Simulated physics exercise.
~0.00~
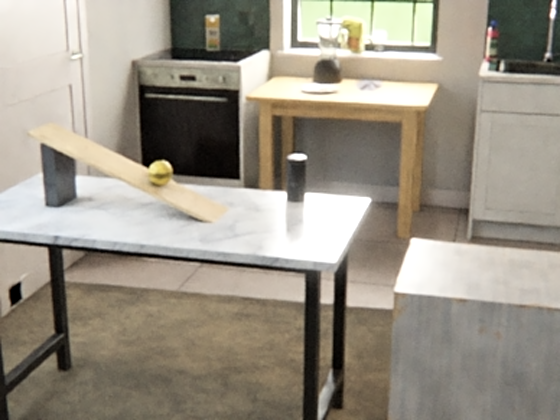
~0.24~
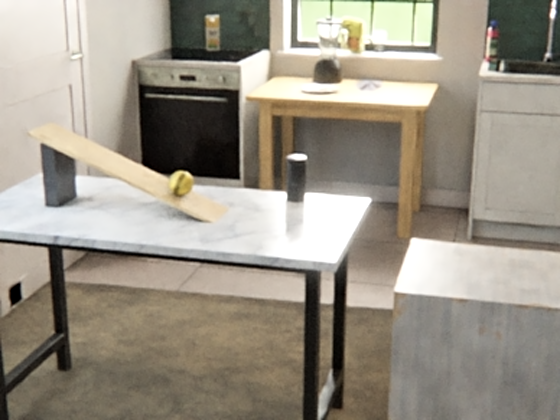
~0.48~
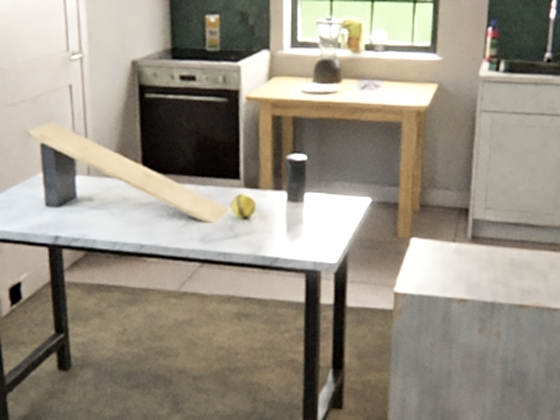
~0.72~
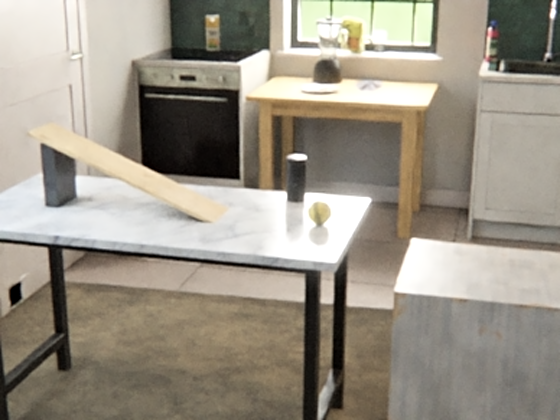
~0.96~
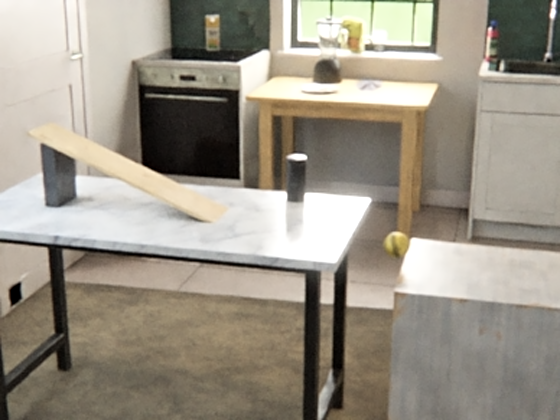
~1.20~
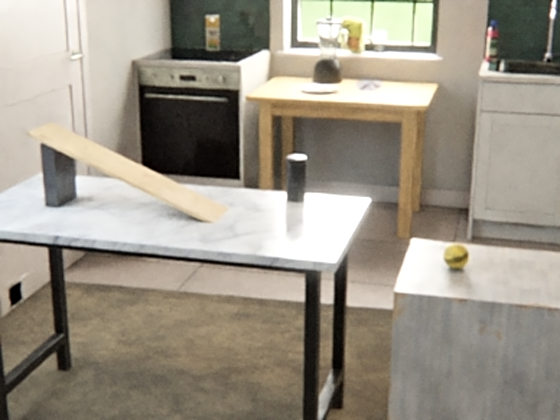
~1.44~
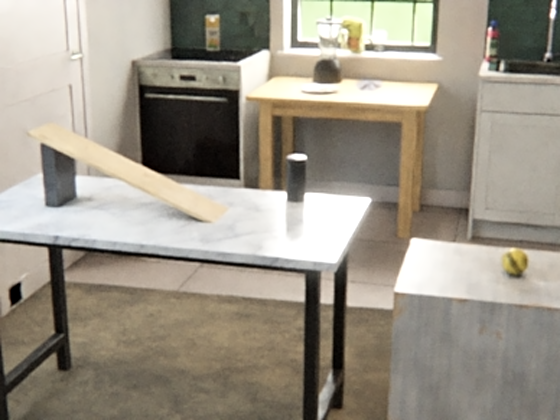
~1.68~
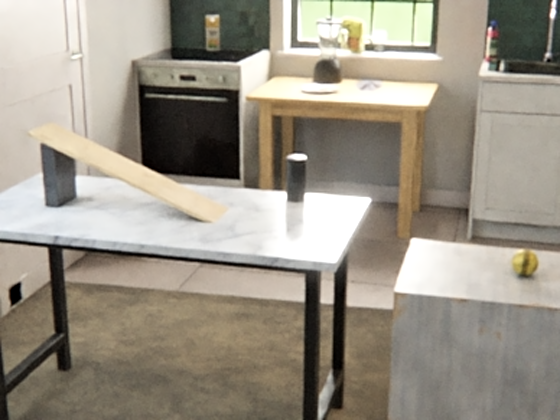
In a kitchen, a yellow ball rolling down a ramp, passing a black jar, crossing a gap and ending on a cabinet top.
